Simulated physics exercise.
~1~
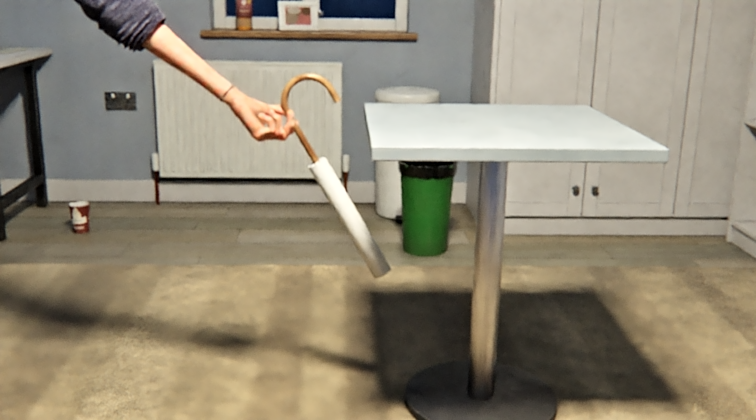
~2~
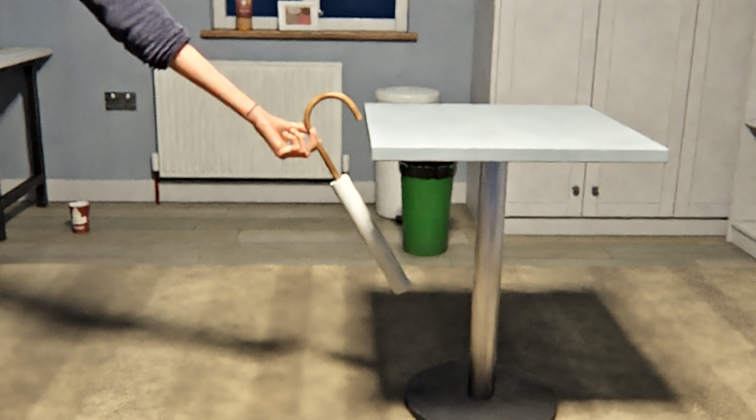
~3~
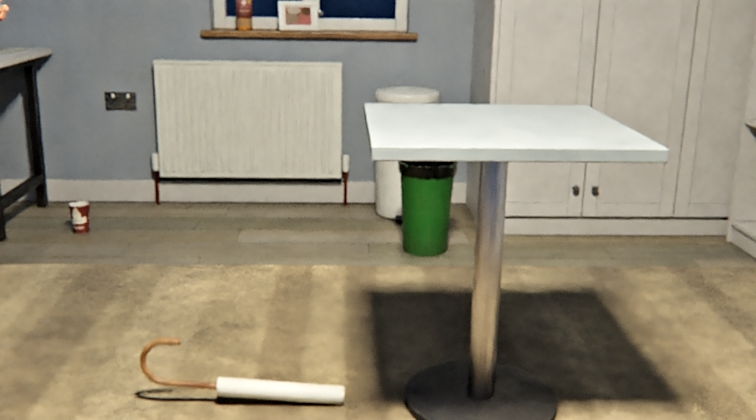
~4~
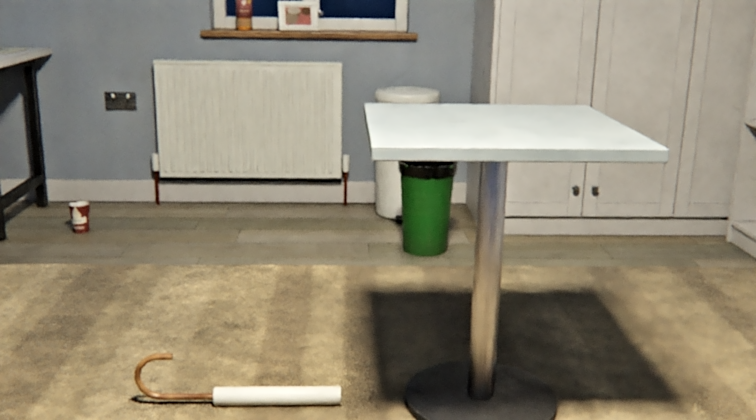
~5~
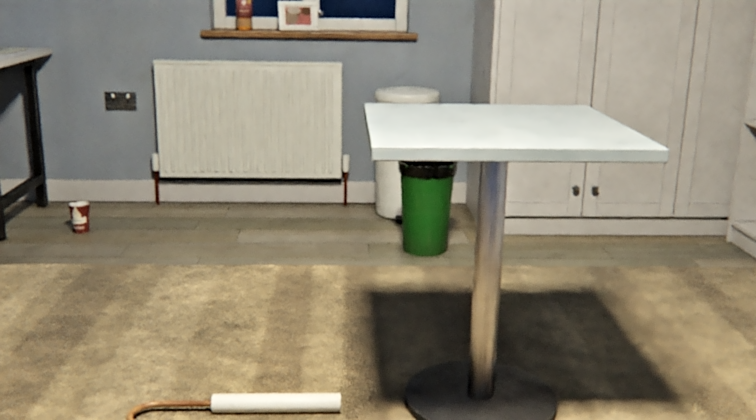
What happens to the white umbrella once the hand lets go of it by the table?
It does not catch on the table but drops past the edge and ends up lying on the floor to the left of the table's base.
